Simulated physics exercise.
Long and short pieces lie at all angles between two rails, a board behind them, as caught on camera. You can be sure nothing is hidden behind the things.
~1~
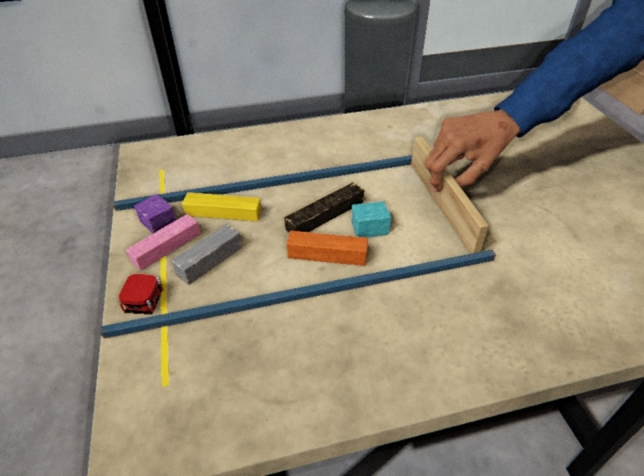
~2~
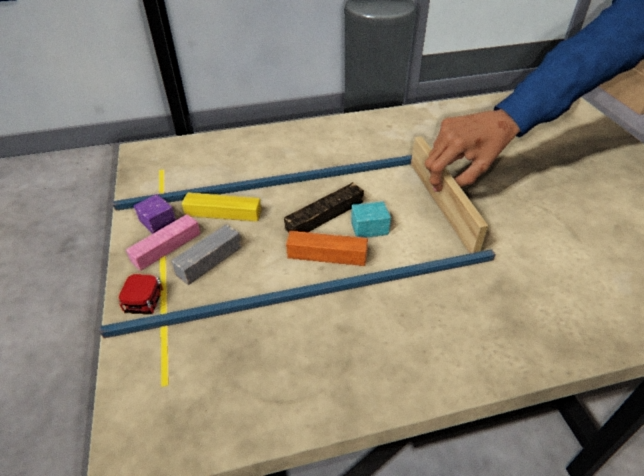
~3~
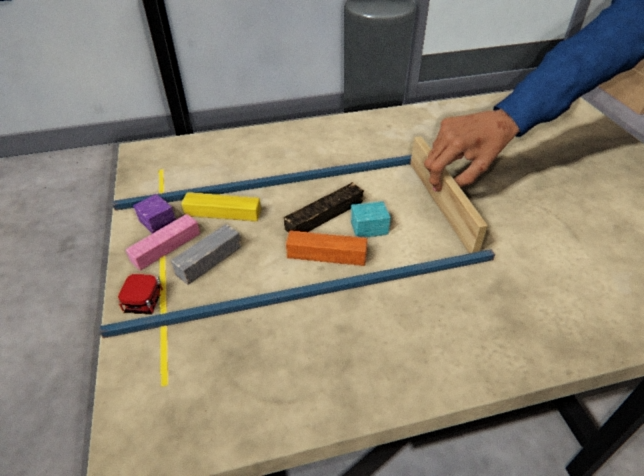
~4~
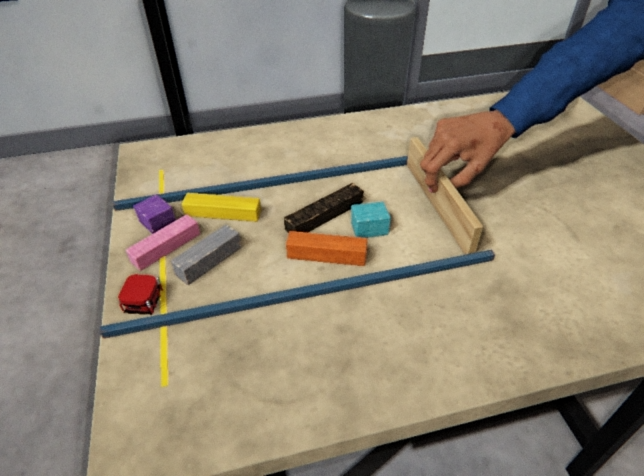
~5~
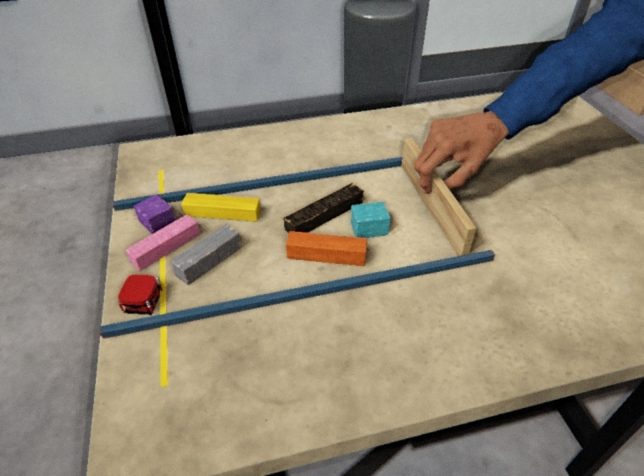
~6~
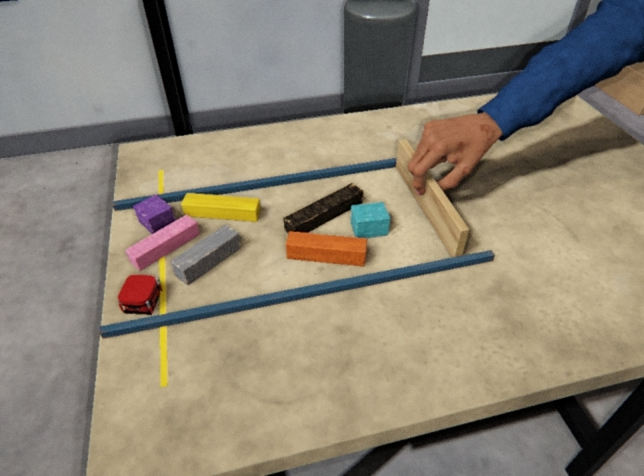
On a table between two blue rails, a hand slides a wooden board slightly left.
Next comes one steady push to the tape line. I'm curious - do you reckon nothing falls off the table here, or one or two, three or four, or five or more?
Dropped: Three or four.
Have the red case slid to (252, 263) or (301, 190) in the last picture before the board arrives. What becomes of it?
Red case - first try is safe, second try is safe.
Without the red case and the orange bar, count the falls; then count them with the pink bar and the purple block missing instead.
In the first try 2, in the other 2.
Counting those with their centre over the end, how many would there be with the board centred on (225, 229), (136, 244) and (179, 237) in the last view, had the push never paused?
Counts per position: 1 / 7 / 2.
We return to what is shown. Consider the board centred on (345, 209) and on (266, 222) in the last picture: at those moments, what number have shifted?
Tally: First 3; then 6.
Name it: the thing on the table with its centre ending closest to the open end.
That would be the pink bar.
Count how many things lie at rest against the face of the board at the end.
Total: 4.
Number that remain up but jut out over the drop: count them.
Overhang count: 4.
Soon after, none off yet; red case at rest near (140, 295); purple block at rest near (155, 215); pink bar at rest near (164, 242).
After that, none off yet; red case displaced about its own width near (113, 309); purple block at rest near (155, 215); pink bar at rest near (164, 242).
And then, one off so far; red case off the edge; purple block displaced about its own width near (133, 223); pink bar displaced a little near (148, 239).
In the end, the number that fall off is three or four; gone, grey bar, purple block and red case.
